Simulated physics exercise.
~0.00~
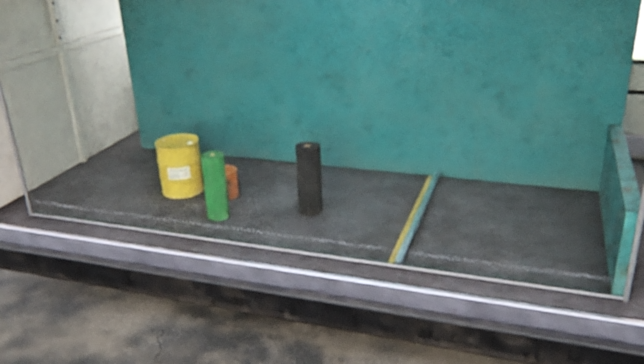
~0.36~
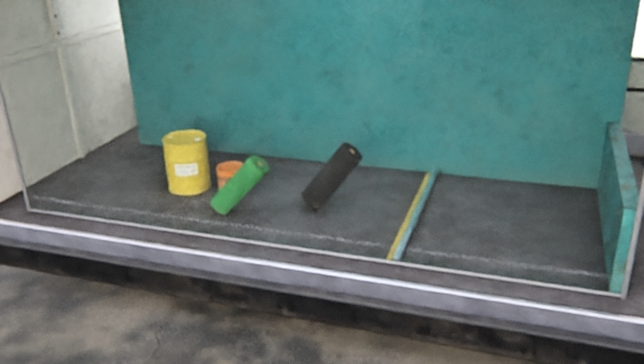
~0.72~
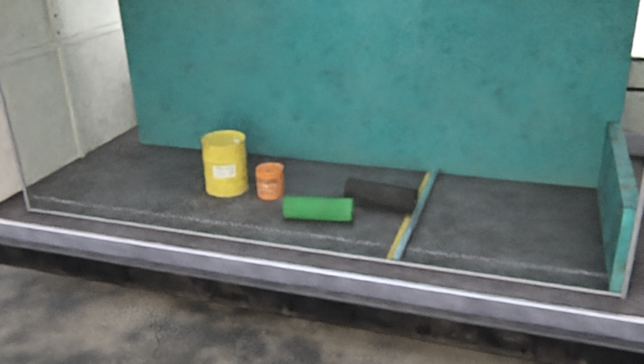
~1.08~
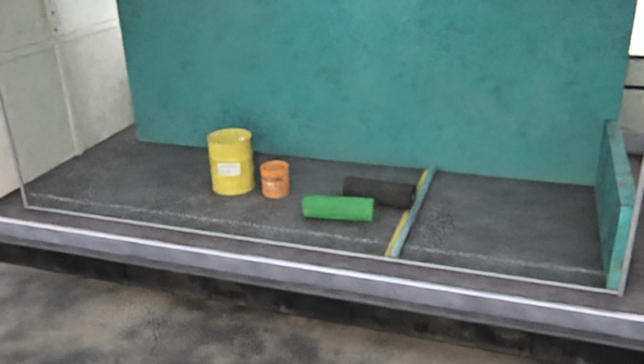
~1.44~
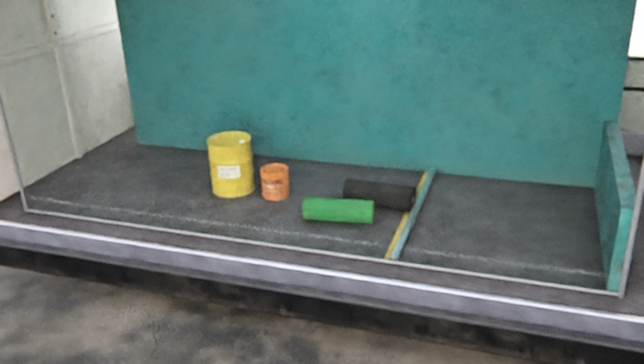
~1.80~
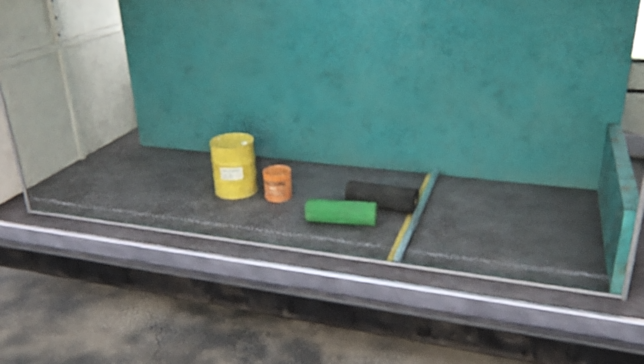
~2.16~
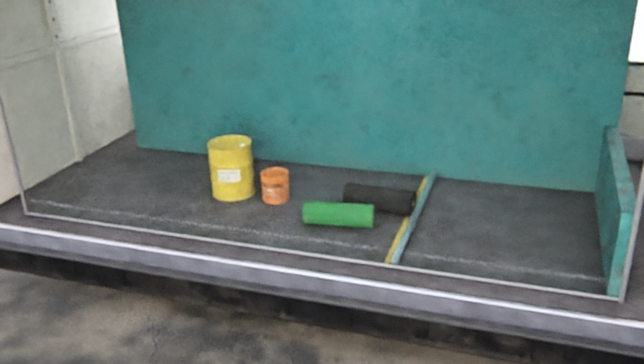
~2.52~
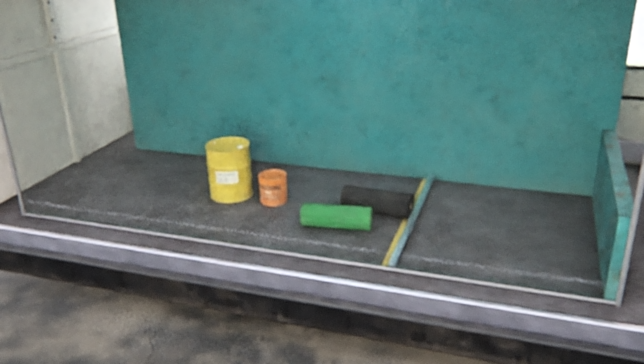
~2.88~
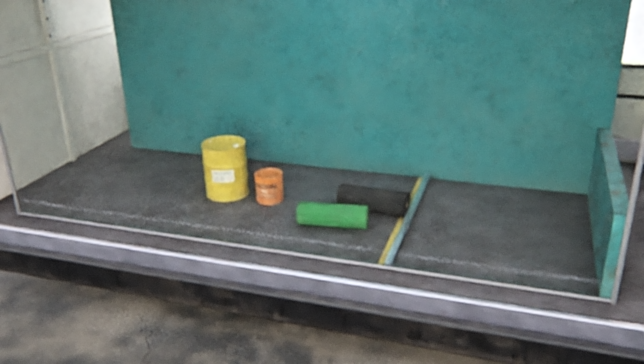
A tall teal wall stands behind a dark grey floor bay, seen from the front and slightly above by a gently swaying camera. A yellow drum stands at left beside an upright green roll, with a small orange bucket partly behind it, and a black roll stands nearer a yellow line at right. Both rolls tip over to the right while the drum and bucket slide that way, staying upright. The rolls land on their sides and the green one shifts slightly farther right. Everything then rests, with the black roll, drum and bucket short of the line.
